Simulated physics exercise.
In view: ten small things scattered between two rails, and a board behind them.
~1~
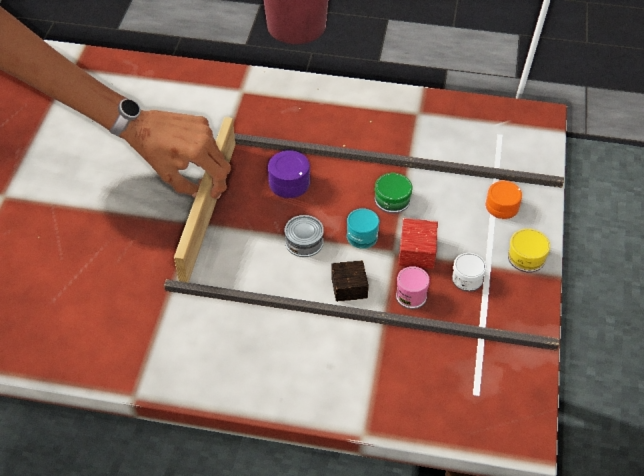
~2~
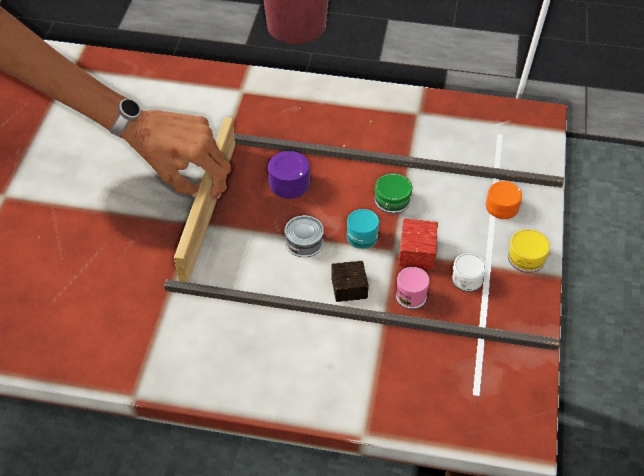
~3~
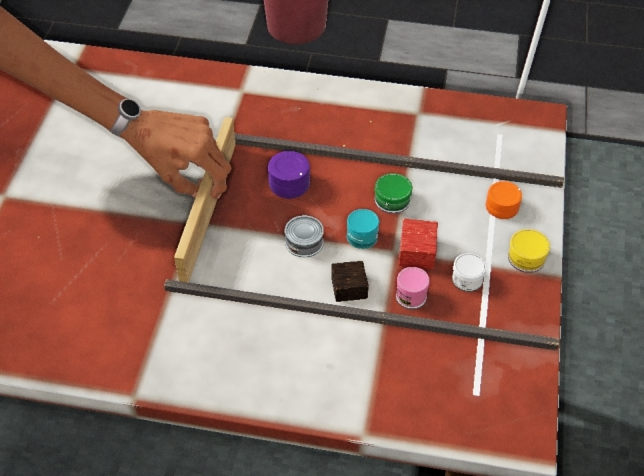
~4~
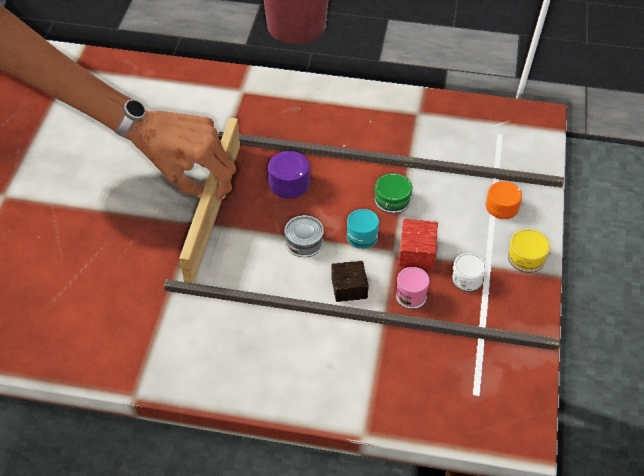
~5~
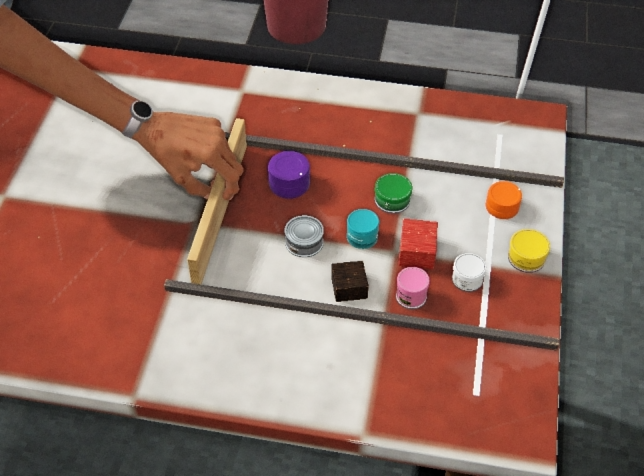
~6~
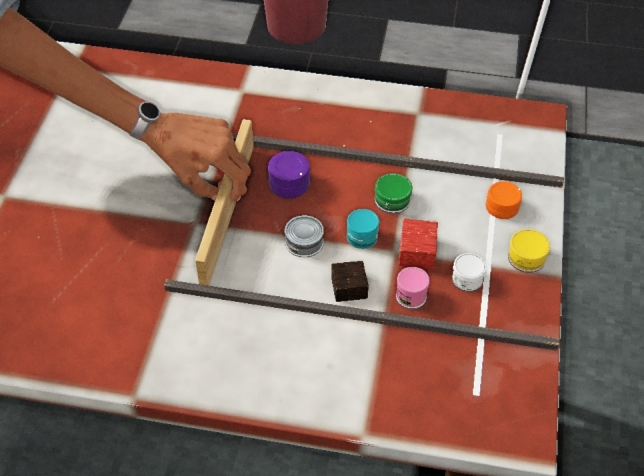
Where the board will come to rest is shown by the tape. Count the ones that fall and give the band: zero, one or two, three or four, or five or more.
Most likely just one, perhaps two, will tumble off the end.
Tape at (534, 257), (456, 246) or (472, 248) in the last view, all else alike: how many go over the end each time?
The counts come to 6, then 0, then 0.
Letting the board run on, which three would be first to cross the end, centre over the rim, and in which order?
Yellow pot, orange lid, green tin.
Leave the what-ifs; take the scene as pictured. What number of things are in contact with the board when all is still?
It adds up to 4.
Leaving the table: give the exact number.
The answer is exactly 2.
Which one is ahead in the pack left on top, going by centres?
The green tin.
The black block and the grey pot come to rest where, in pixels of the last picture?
The black block settles near (501, 307); as for the grey pot, near (508, 267).
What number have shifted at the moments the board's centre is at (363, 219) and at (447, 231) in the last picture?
Counts: 6 / 10.
Soon after, none off yet; yellow pot at rest near (528, 251); orange lid at rest near (504, 200); white tin at rest near (469, 273).
By the end, the number that fall off is one or two; fallen, orange lid and yellow pot.
